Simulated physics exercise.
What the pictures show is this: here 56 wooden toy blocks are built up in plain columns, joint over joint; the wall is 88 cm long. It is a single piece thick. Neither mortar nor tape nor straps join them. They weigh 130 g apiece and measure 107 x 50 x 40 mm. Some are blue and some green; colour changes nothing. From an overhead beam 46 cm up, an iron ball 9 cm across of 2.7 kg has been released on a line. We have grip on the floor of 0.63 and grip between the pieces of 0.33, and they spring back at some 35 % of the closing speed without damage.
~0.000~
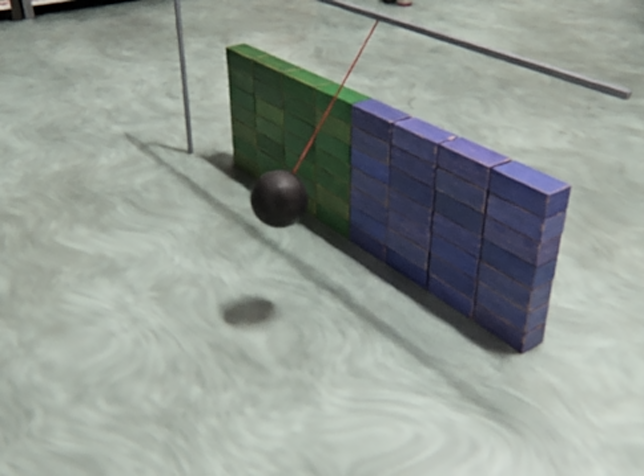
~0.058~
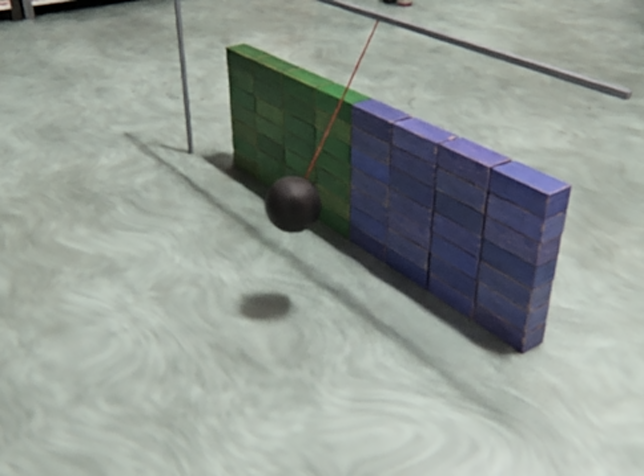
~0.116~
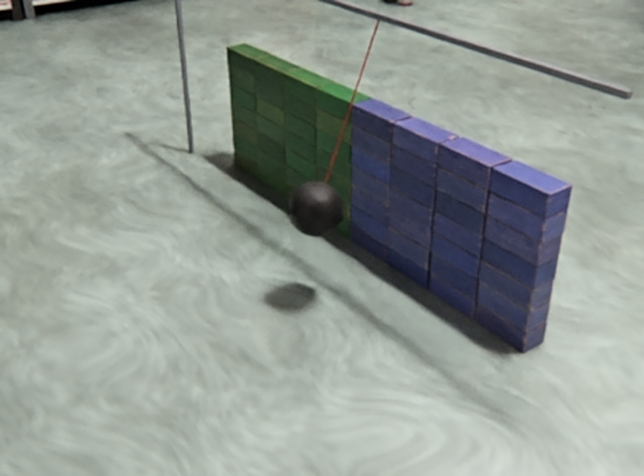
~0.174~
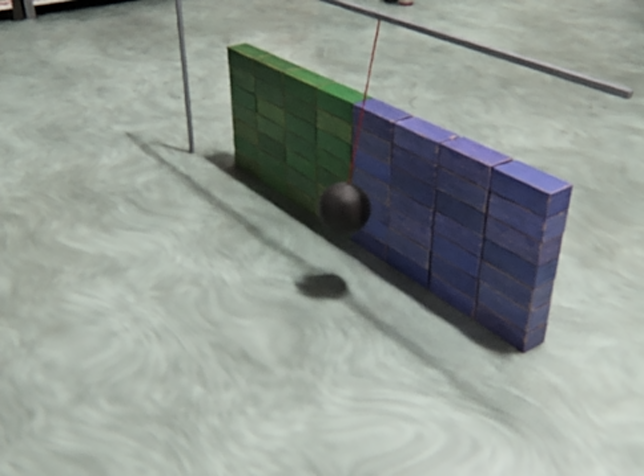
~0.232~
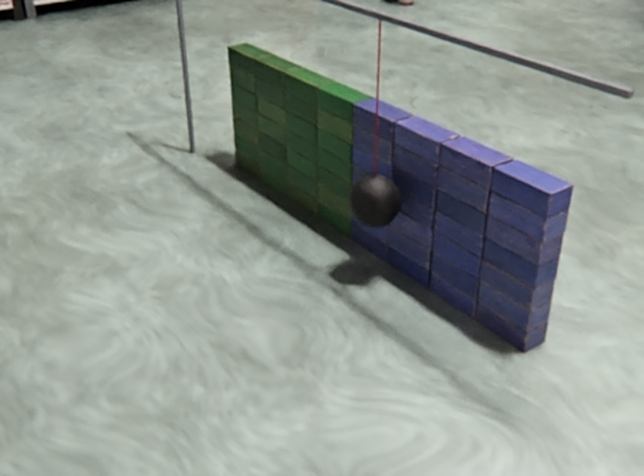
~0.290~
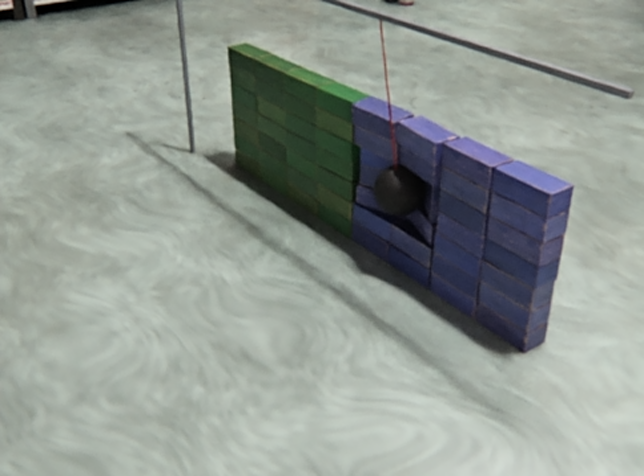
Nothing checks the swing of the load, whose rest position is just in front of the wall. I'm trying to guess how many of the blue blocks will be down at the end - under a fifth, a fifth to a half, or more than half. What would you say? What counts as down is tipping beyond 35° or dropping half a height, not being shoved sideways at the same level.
I would say a fifth to a half of them.
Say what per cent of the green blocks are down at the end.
0 percent of the green ones.
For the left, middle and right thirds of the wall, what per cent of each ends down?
0 / 40 / 30 %, left to right.
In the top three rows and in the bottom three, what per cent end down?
I'd put the top at 20 per cent and the bottom at 10 per cent.
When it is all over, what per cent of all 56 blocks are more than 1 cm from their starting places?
I make it 20 per cent.
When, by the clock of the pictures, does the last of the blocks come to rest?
That comes at about 1.5 s.
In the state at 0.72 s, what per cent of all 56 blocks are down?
By then 20 per cent.
Around 0.44 s, line 27° past plumb; 8 of the 28 blue blocks down (8 of 56 in all colours); top blue block displaced 6 mm.
Around 0.72 s, line 11° past plumb; 10 of the 28 blue blocks down (10 of 56 in all colours); top blue block displaced 8 mm.
Finally (1.5 s), line 19° past plumb; 11 of the 28 blue blocks down (11 of 56 in all colours); top blue block displaced 8 mm; top green block unmoved. That is 39 per cent. Seen by the last camera, middles, top blue block near (535, 190), top green block near (250, 59).
